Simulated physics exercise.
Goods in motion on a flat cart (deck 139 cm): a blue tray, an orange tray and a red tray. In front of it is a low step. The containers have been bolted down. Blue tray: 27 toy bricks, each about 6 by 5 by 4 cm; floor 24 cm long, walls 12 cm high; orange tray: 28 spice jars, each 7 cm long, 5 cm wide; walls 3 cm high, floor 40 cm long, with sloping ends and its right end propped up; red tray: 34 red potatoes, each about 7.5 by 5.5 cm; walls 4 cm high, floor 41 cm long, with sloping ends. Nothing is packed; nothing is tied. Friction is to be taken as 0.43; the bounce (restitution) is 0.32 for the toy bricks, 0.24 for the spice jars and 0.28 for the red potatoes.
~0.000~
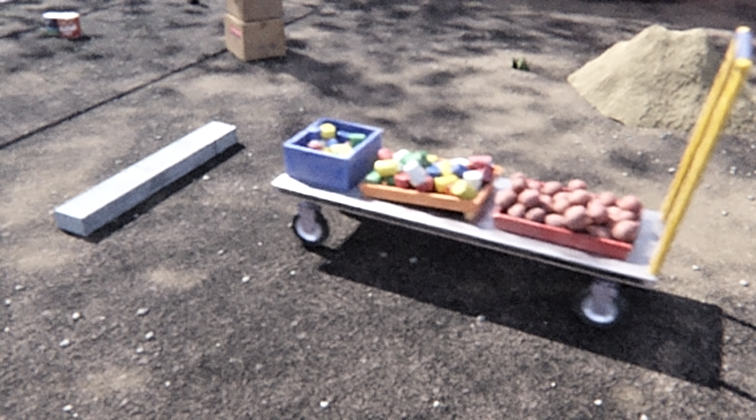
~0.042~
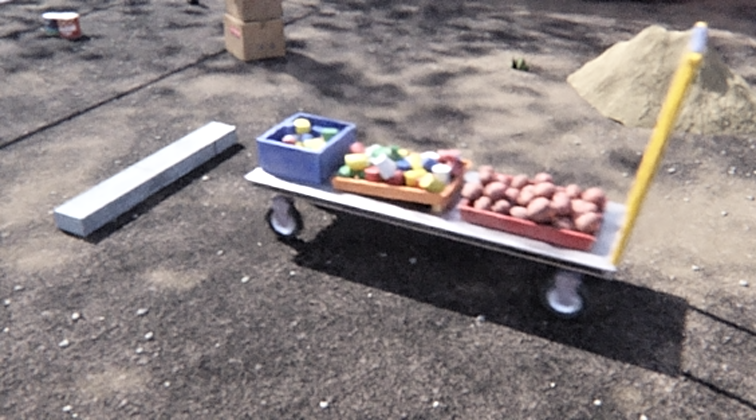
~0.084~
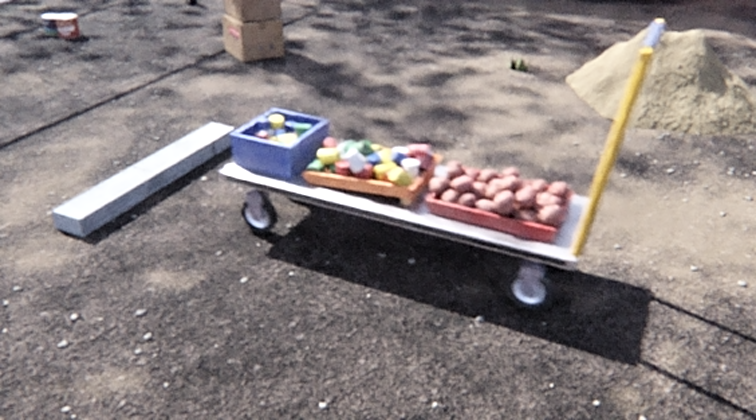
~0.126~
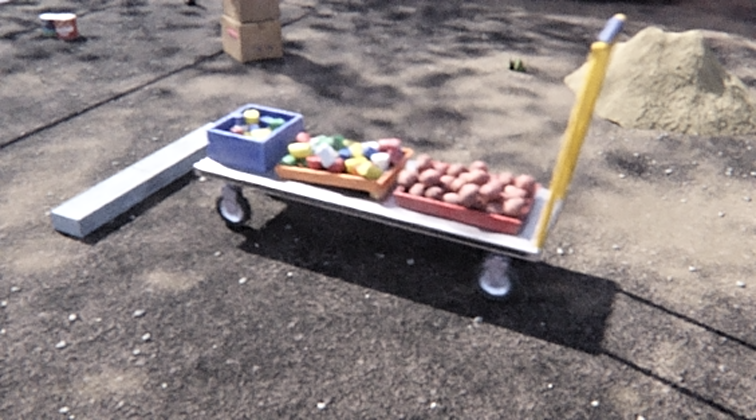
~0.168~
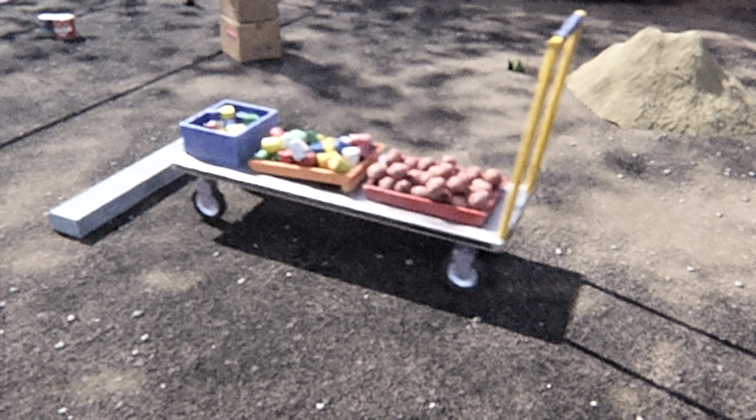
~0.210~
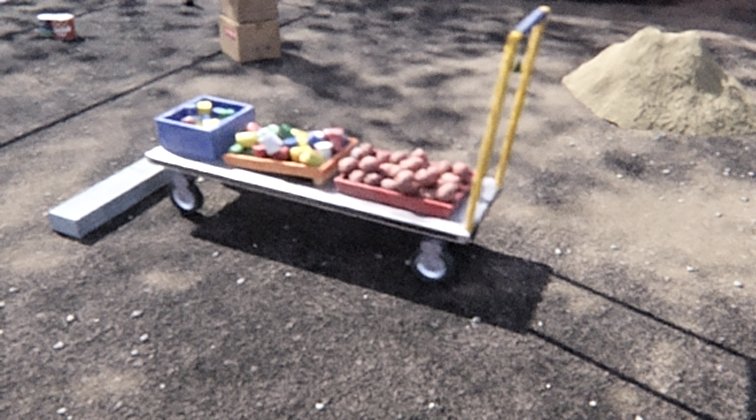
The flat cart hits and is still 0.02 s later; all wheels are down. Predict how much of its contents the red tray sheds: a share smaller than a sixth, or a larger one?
It sheds a larger share than a sixth.
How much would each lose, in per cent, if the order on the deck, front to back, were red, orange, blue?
In that arrangement the blue tray sheds 10 per cent of its load, the orange tray 60 per cent, and the red tray 40 per cent.
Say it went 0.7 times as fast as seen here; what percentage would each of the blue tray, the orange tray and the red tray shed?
Blue tray 0, orange tray 40, red tray 30 per cent.
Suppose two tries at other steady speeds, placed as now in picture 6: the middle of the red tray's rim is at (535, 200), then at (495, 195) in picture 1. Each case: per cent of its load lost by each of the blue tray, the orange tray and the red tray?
For the blue tray it's 0 % and then 0 %, for the orange tray 40 % and then 20 %, and for the red tray 30 % and then 20 %.
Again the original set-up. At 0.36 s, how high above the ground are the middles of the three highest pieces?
Mean height: Some 48 cm.
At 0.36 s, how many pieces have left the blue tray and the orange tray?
Estimated count: Blue tray around 0, orange tray around 4.
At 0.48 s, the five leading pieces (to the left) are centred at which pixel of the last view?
(154, 110).
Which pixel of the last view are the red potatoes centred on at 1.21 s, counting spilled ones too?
In the last view, the centre sits near (342, 160).
After 0.26 s, impact.
After 0.36 s, blue tray 27 in, 0 out, orange tray 24 in, 4 out and red tray 28 in, 6 out.
After 0.48 s, blue tray 26 in, 1 out, orange tray 19 in, 9 out and red tray 21 in, 13 out.
After 0.71 s, blue tray 26 in, 1 out, orange tray 15 in, 13 out and red tray 18 in, 16 out.
Final count (at 1.21 s), blue tray 26 in, 1 out, orange tray 14 in, 14 out and red tray 18 in, 16 out. Asked share, 16 of 34, 47 per cent.
